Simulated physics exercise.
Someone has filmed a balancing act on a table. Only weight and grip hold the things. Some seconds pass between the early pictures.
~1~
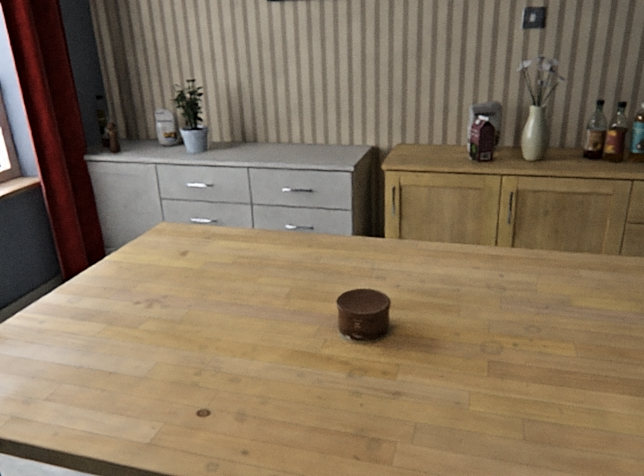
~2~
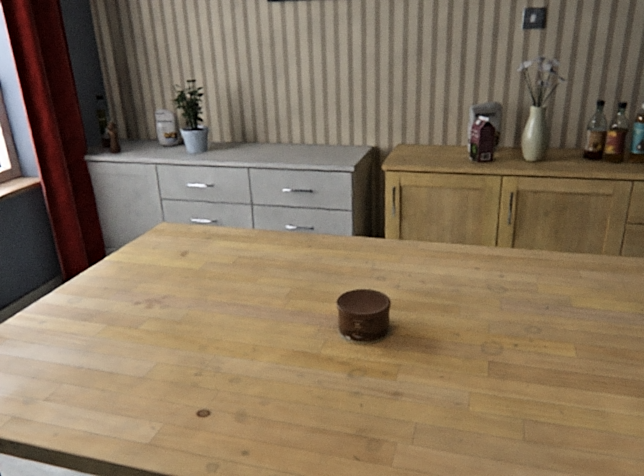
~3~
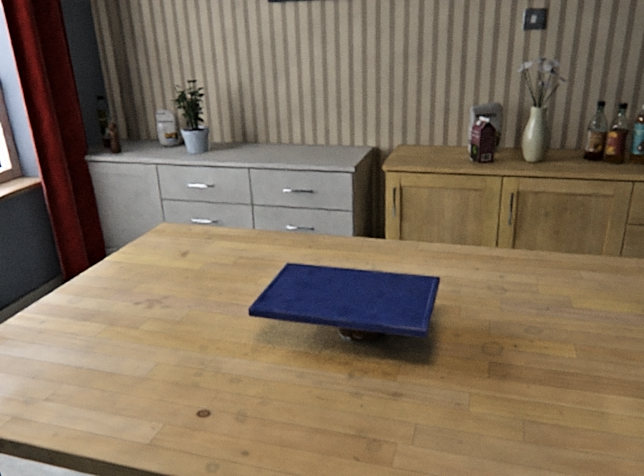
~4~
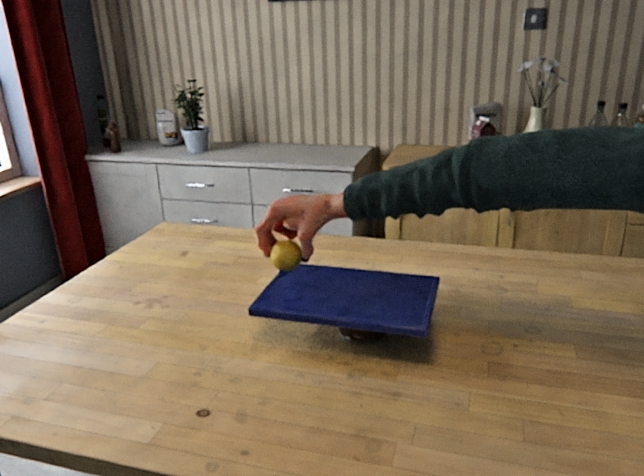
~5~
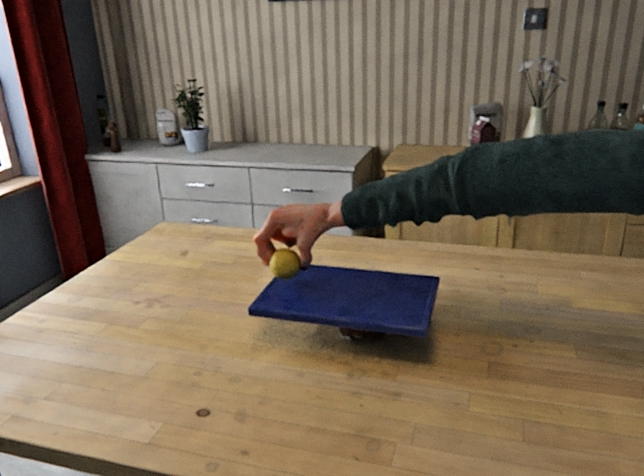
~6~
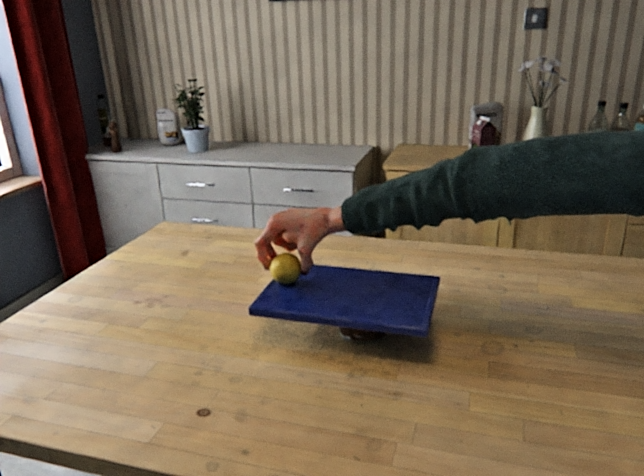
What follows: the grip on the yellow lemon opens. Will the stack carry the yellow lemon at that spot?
The stack loses its balance.
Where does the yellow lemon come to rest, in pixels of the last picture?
Near (251, 301).
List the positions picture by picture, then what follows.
In the first picture, the last thing is not in view yet.
In the second picture, the last thing is not in view yet.
In the third picture, the last thing is not in view yet; blue lid (348, 296).
The fourth picture shows still above its spot; yellow lemon (286, 256); blue lid (348, 295).
The fifth picture shows still above its spot; yellow lemon (285, 264); blue lid (348, 295).
The sixth picture shows in place under the hand; yellow lemon (286, 268); blue lid (348, 295).
Then, 0.40 s past the last view, yellow lemon now fallen; blue lid rocked 25° from its first pose.
Then, 0.60 s past the last view, blue lid rocked 25° from its first pose.
Then, 0.80 s past the last view, blue lid rocked 21° from its first pose.
Finally, fallen, yellow lemon; left askew, blue lid; brown tub still in place. Final places as the last picture's camera would see them, yellow lemon near (251, 301). The stack comes apart.
